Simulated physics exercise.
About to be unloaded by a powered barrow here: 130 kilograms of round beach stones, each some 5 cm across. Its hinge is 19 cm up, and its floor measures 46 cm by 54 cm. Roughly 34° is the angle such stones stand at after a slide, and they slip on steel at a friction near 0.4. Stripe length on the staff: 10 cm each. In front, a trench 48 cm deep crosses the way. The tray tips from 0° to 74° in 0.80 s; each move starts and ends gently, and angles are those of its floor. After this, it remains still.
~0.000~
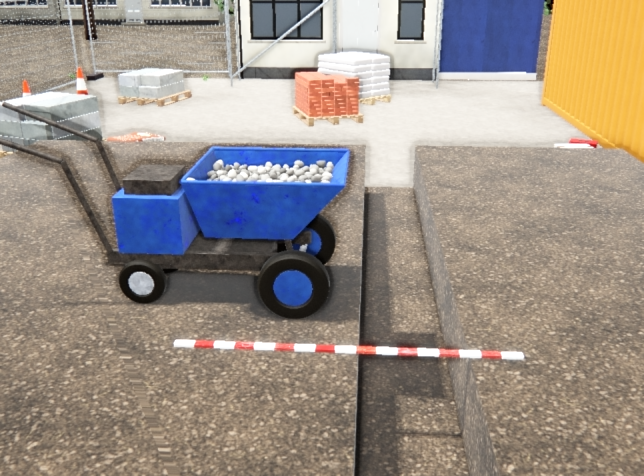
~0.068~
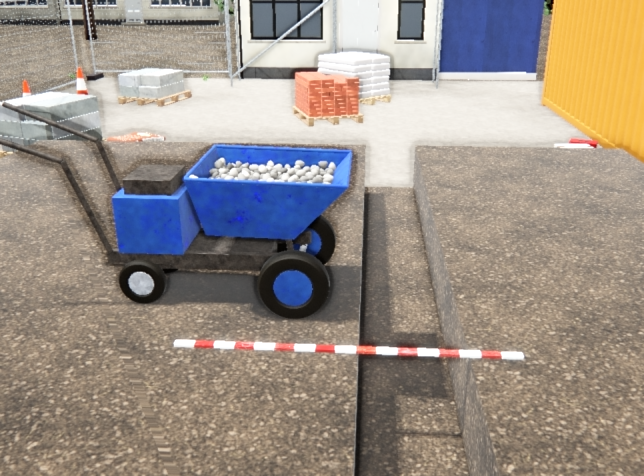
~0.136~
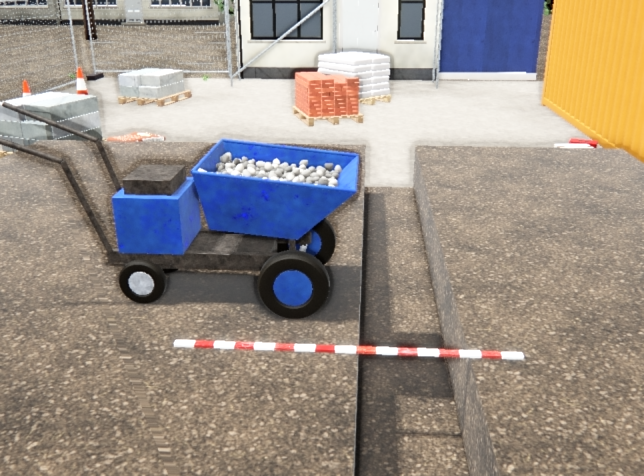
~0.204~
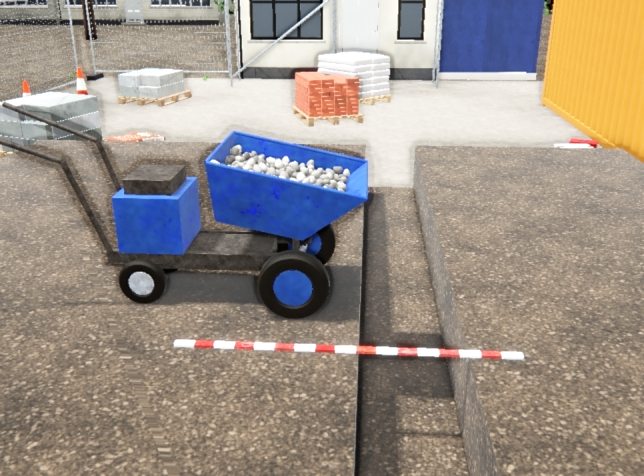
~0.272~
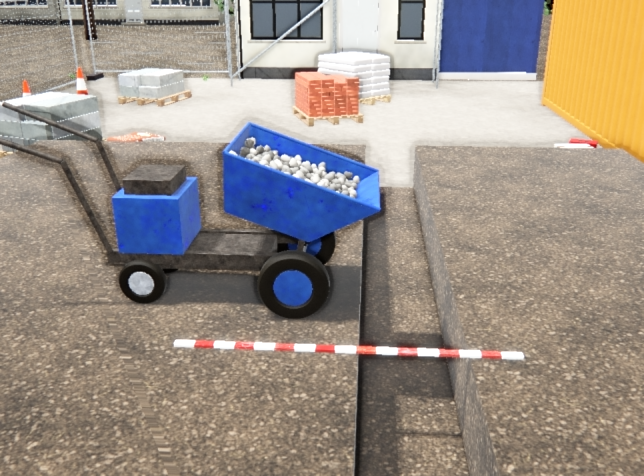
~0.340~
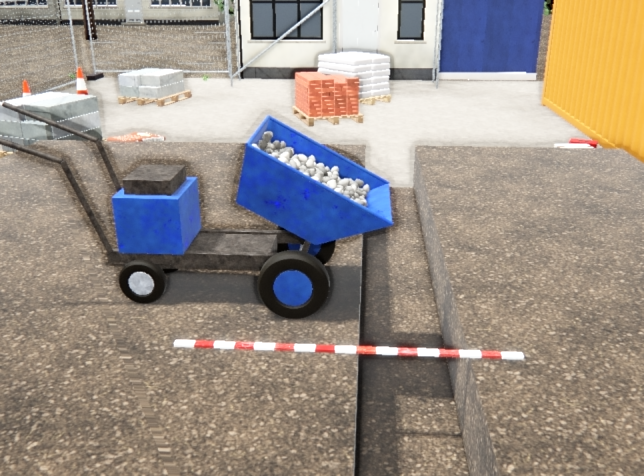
We see a blue powered barrow loaded with pale grey stones standing beside a trench, behind a red-and-white striped staff, as its tray gradually tilts down toward the right, its rear edge rising while the wheels stay still.
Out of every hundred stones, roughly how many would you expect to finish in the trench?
Close to 80 in every hundred.
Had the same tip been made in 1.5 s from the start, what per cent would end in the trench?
Near 90 per cent.
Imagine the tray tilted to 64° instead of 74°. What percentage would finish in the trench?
Roughly 70 per cent would end in the trench.
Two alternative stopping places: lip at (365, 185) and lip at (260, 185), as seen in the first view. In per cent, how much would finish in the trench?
The first start gives about 50 per cent, the second about 85.
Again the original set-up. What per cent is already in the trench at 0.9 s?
By then, around 40 percent.
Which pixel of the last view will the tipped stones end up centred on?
Their centre sits close to (427, 358).
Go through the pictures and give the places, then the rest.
Lip at (344, 185), floor tilted 0°, highest stones at (274, 173), in the first frame.
Lip at (347, 187), floor tilted 2°, highest stones at (263, 171); the stones move at 0.3 m/s on average, in the second frame.
Lip at (355, 191), floor tilted 6°, highest stones at (240, 164); the stones move at 0.6 m/s on average, in the third frame.
Lip at (367, 199), floor tilted 12°, highest stones at (240, 157); the stones move at 0.9 m/s on average, in the fourth frame.
Lip at (380, 210), floor tilted 20°, highest stones at (253, 149); the stones move at 1.0 m/s on average, in the fifth frame.
The tray is at 29°, its lip at (392, 224); the top of the load is at (266, 143); the stones move at 1.2 m/s on average, in the sixth frame.
After 0.6 s the floor is at 62°; 100 % in the tray; the foremost stones are at (410, 254).
After 0.9 s the floor is at 74°; 52 % in the tray, 40 % in the trench, 7 % past the trench; the foremost stones are at (484, 294).
After 1.2 s the floor is at 74°; 10 % in the tray, 70 % in the trench, 20 % past the trench; the foremost stones are at (616, 303).
After 3.2 s the floor is at 74°; 0 % in the tray, 80 % in the trench, 20 % past the trench; the foremost stones are past the picture's edge.
